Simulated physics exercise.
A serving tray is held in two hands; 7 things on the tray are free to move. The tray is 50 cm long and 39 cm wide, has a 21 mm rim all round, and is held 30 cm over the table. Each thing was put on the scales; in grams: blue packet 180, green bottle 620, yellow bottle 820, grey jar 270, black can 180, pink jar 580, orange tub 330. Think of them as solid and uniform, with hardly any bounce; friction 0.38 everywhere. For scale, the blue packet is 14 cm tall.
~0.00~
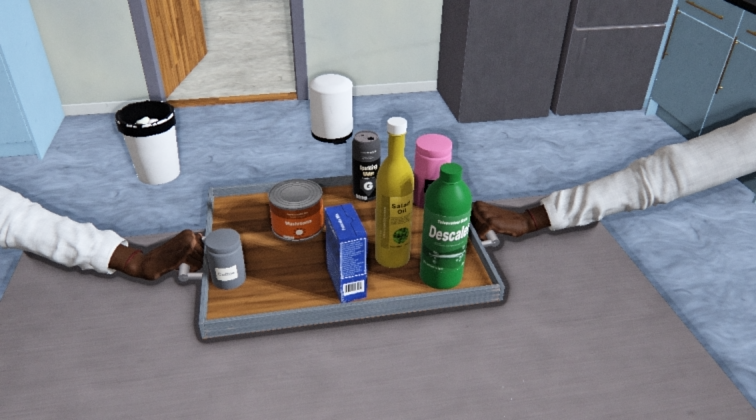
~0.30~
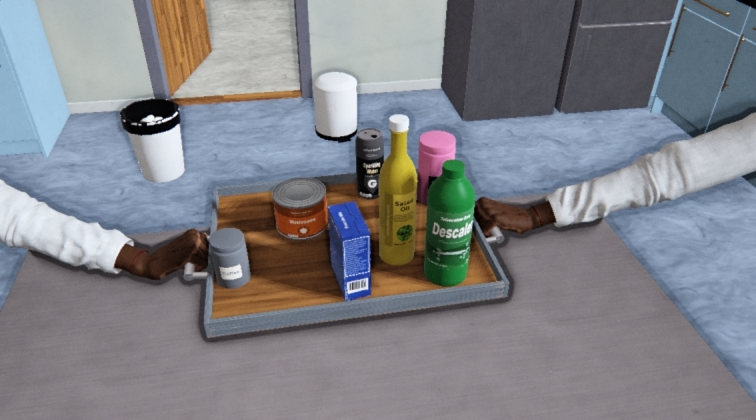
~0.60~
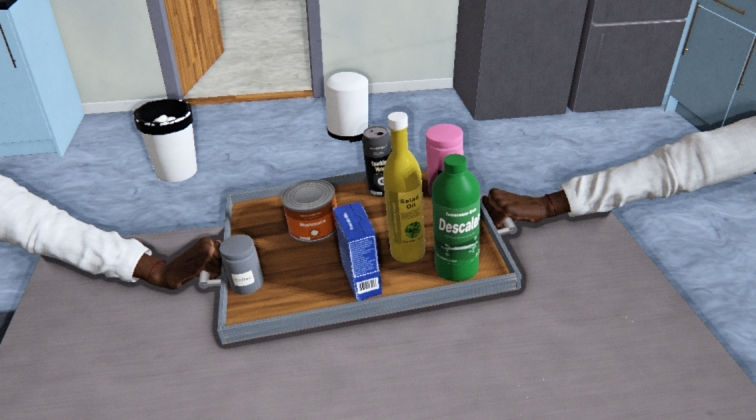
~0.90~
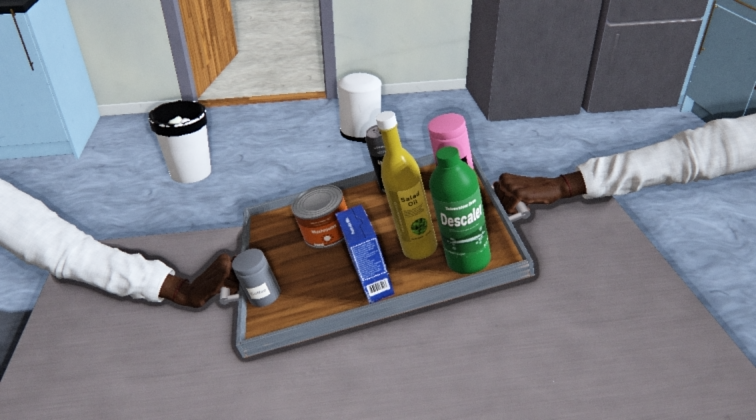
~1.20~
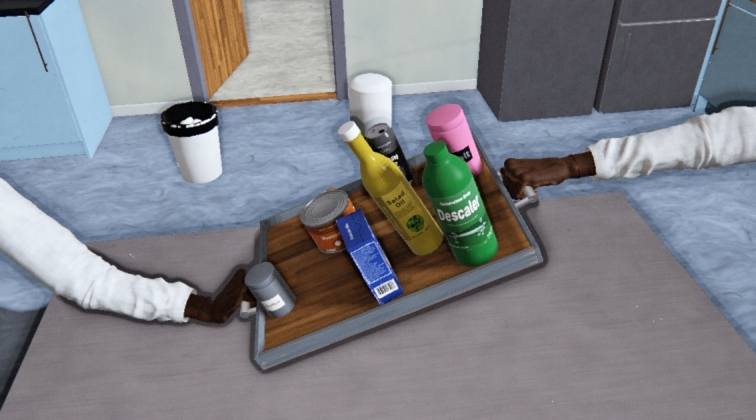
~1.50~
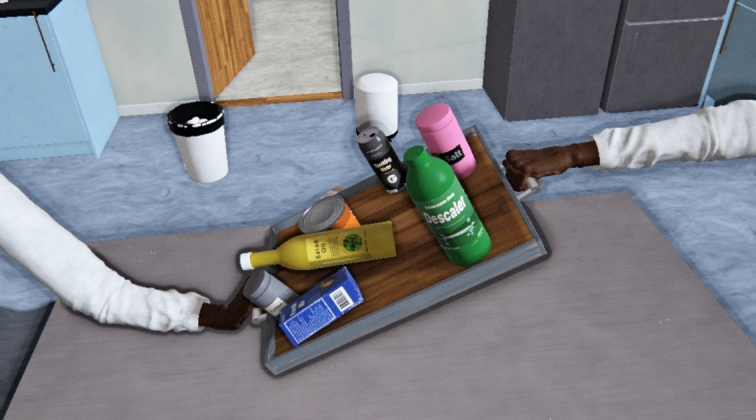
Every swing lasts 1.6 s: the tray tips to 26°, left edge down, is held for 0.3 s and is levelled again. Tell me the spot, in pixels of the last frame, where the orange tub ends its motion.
The orange tub ends its motion close to (282, 200).
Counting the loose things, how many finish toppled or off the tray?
The number here is 4.
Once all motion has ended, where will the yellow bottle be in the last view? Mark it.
In the last picture it sits around (295, 226).
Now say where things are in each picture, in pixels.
Tray level; orange tub (297, 210); blue packet (346, 253), in the first frame.
Tray tilted 1°, left edge down; yellow bottle (398, 192); grey jar (230, 258), in the second frame.
Tray tilted 5°, left edge down; black can (379, 162); pink jar (445, 163), in the third frame.
Tray tilted 13°, left edge down; blue packet (365, 254); green bottle (459, 210), in the fourth frame.
Tray tilted 21°, left edge down; yellow bottle (390, 189) rocked 8° off its seat; grey jar (271, 290), in the fifth frame.
Tray tilted 25°, left edge down; orange tub (331, 227) 2 cm from its spot; black can (384, 162) 2 cm from its spot, in the sixth frame.
By 1.70 s, tray tilted 26°, left edge down; grey jar now off the tray; orange tub 7 cm from its spot near (309, 230); blue packet on its side.
By 1.90 s, tray tilted 26°, left edge down; orange tub 13 cm from its spot near (289, 235); blue packet on its side; green bottle rocked 74° off its seat.
By 2.50 s, tray tilted 21°, left edge down; orange tub 13 cm from its spot near (286, 229); blue packet on its side; green bottle on its side.
When it is over (4.1 s), off the tray, grey jar; lying over on the tray, blue packet, green bottle and yellow bottle; not toppled but over 5 cm from the start, black can, pink jar and orange tub. In the last view, orange tub near (282, 200).
